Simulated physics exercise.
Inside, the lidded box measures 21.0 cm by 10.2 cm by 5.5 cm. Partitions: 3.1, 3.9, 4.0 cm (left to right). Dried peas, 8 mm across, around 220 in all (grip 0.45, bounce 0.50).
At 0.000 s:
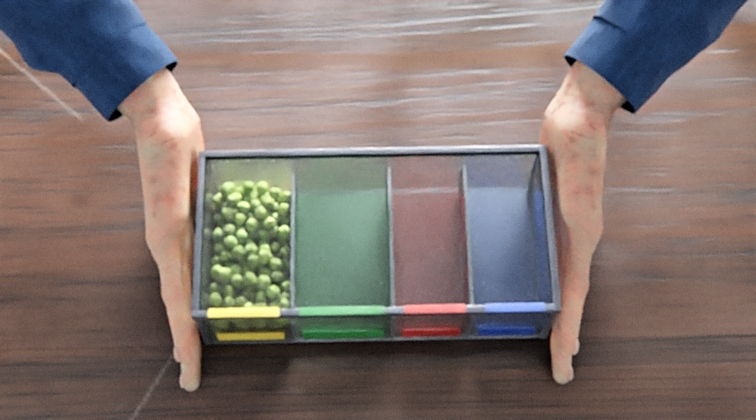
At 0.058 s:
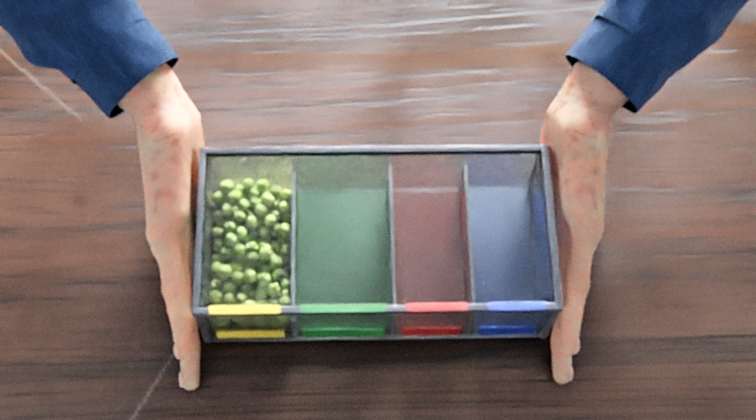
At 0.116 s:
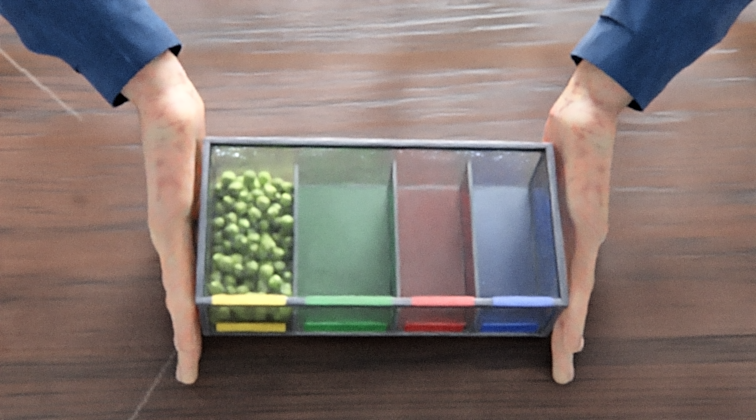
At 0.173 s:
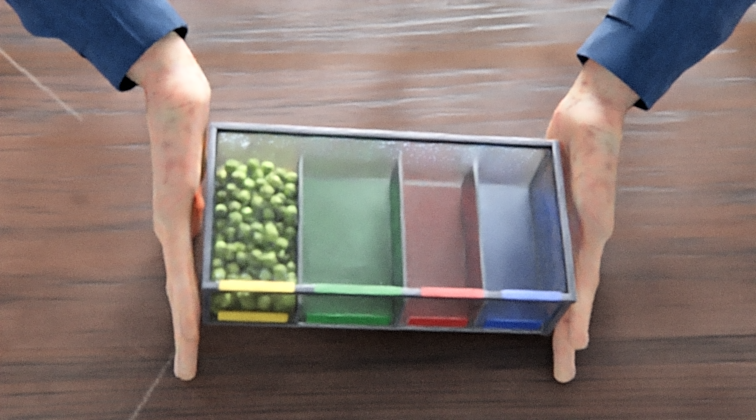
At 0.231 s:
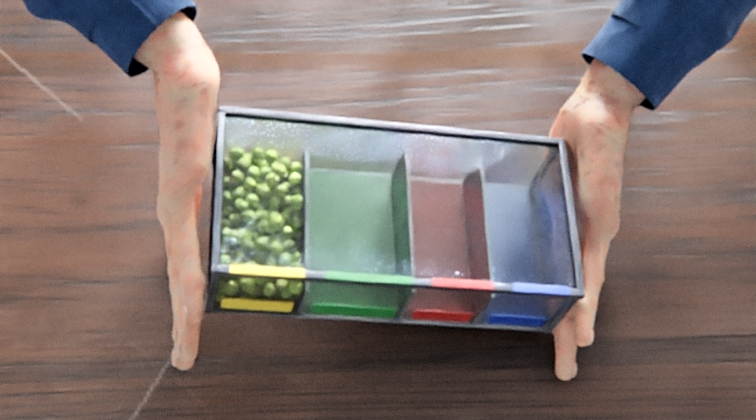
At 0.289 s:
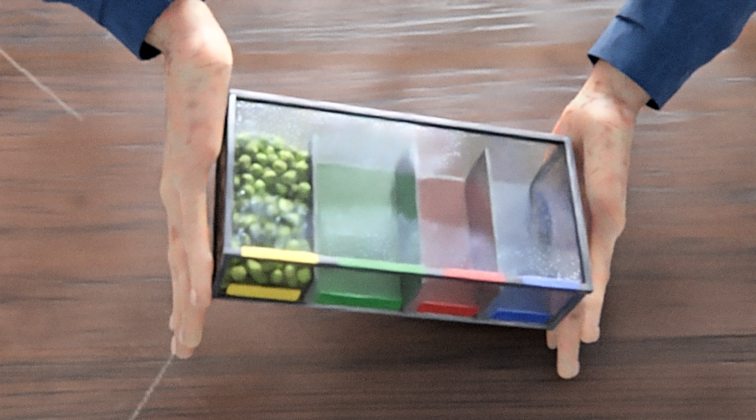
Two hands tilt a clear divided box down to the right, green peas staying in its yellow-marked left compartment.
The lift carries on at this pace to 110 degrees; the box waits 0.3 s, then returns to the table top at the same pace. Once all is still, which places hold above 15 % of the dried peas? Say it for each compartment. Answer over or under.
Red compartment: Under; blue compartment: Over; green compartment: Over; yellow compartment: Under.
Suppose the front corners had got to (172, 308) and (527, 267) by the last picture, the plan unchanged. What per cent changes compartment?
Then about 0 per cent.
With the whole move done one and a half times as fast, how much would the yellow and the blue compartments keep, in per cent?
Yellow 5, blue 50.
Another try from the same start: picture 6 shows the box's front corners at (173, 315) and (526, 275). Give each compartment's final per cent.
Red 0; blue 0; green 0; yellow 100.
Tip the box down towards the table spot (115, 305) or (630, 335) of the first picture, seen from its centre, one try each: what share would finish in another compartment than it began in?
About 0 and 95 per cent.
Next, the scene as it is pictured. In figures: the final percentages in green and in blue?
Green 50, blue 40.
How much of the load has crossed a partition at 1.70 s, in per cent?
Some 90 per cent.
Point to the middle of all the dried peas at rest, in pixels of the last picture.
Around (382, 217).
After 1.70 s, tilt 110 degrees; red 5 %, blue 30 %, green 50 %, yellow 10 %.
Then, at 2.64 s, tilt 56 degrees; red 5 %, blue 40 %, green 50 %, yellow 10 %.
Then, at 3.58 s, tilt 0 degrees; red 5 %, blue 40 %, green 50 %, yellow 10 %.
In the end, at 4.1 s, red 5 %, blue 40 %, green 50 %, yellow 10 %.
